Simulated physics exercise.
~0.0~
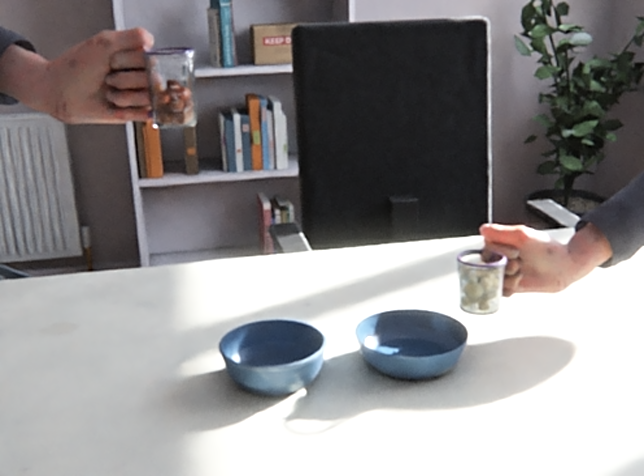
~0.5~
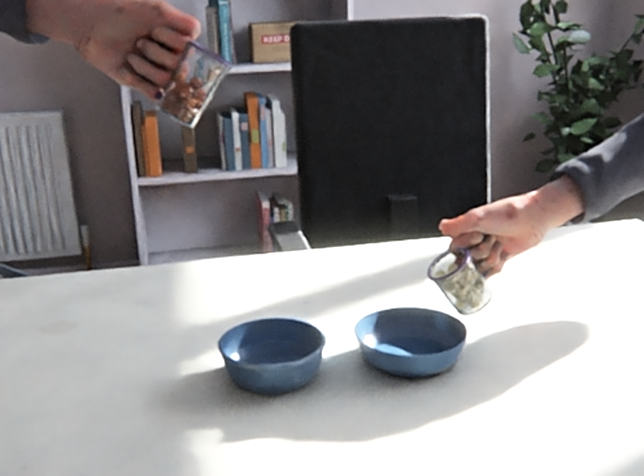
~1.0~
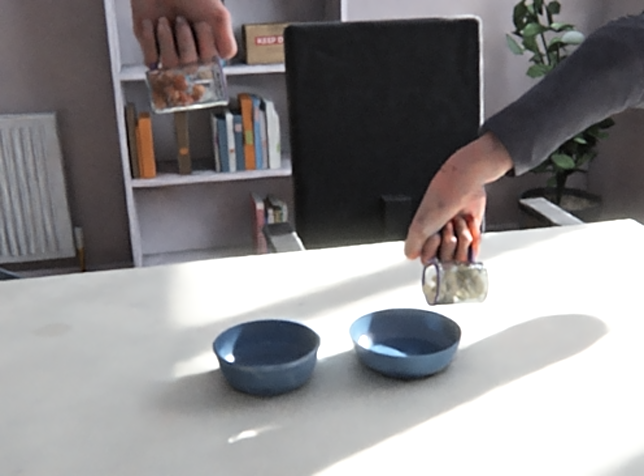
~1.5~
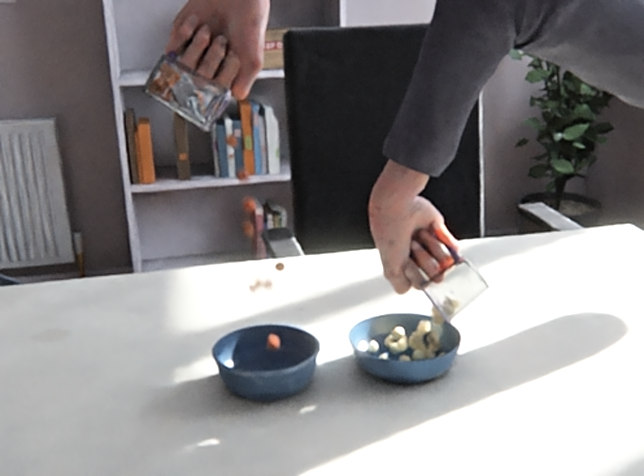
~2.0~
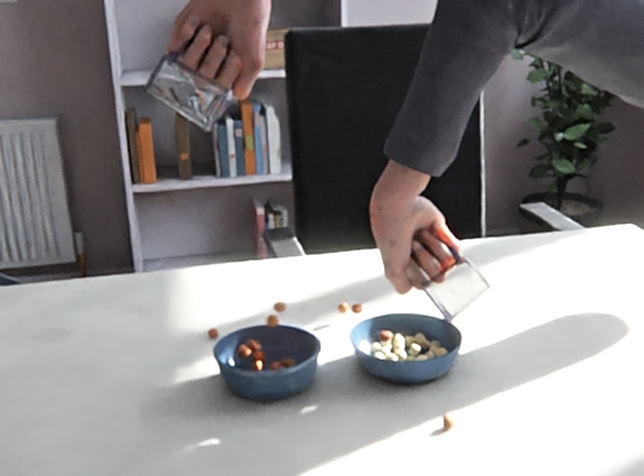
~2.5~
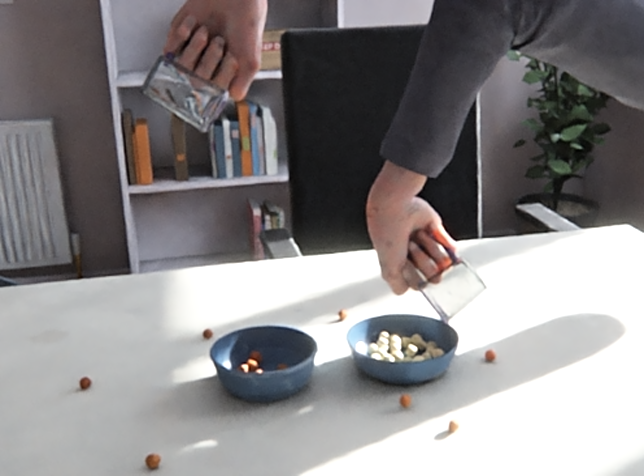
On a sunlit white table, two hands tipped clear cups over blue bowls, the left held high and the right low. Reddish-brown pieces bounced and scattered around the left bowl, though some stayed in, while the pale pieces all settled in the right one.
